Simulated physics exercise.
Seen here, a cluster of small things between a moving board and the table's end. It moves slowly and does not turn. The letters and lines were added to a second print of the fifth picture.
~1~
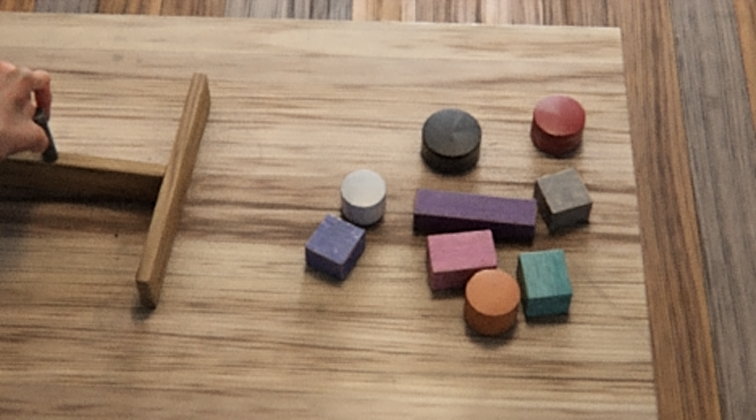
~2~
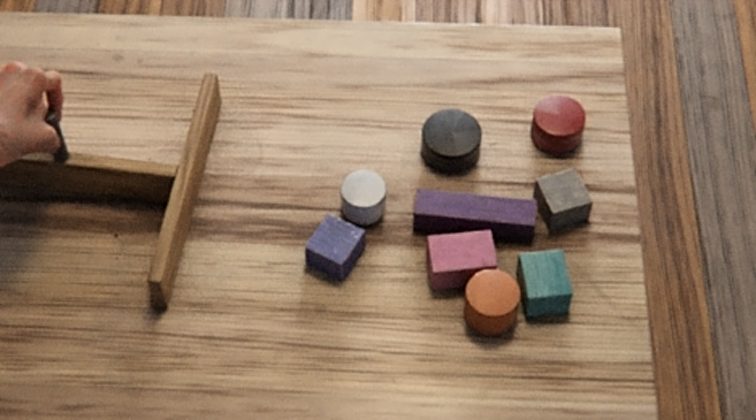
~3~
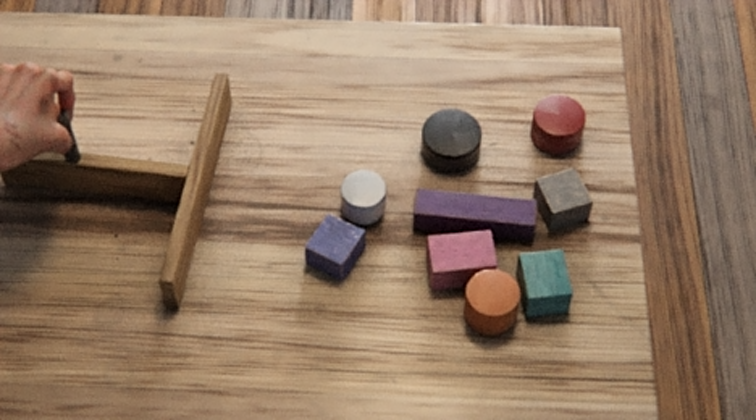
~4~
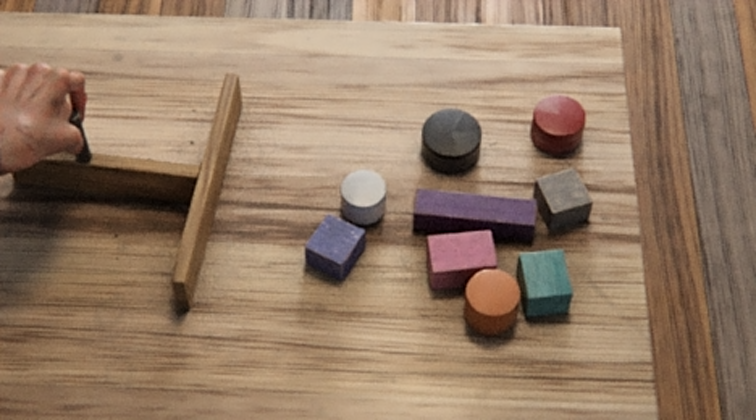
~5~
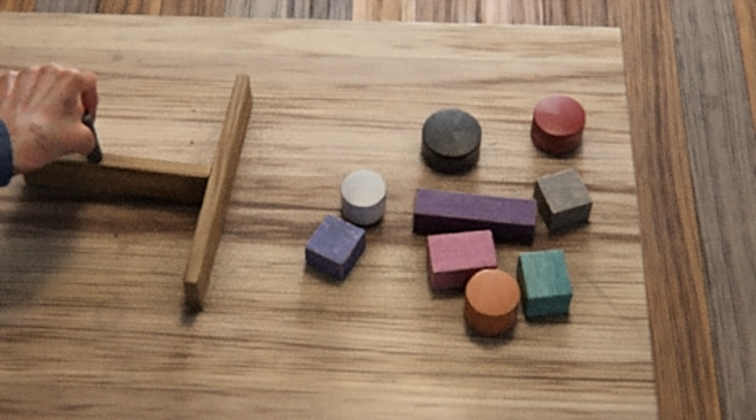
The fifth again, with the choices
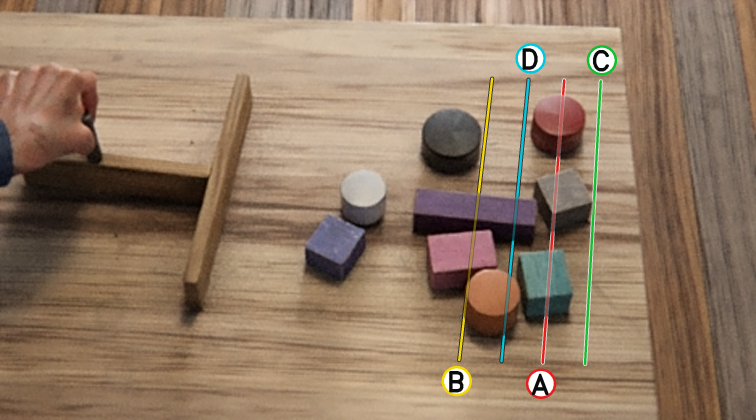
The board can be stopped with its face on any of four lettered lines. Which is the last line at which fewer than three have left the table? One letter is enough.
No farther than A.
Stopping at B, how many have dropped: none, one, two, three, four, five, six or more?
In all, none.
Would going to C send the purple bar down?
By then, yes.
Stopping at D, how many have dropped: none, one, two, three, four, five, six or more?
By then, none.
On the copy, A at (554, 211); B at (477, 209); C at (594, 212); D at (516, 210).
On A. First, board (339, 175); blue block (360, 246); white tin (369, 199).
Then, board (460, 179); turquoise block (590, 290); grey block (572, 197).
Finally, board (553, 181); turquoise block over the edge; purple bar over the edge; two fallen.
By contrast, B is within the limit but short; C drops four; D is within the limit but short.
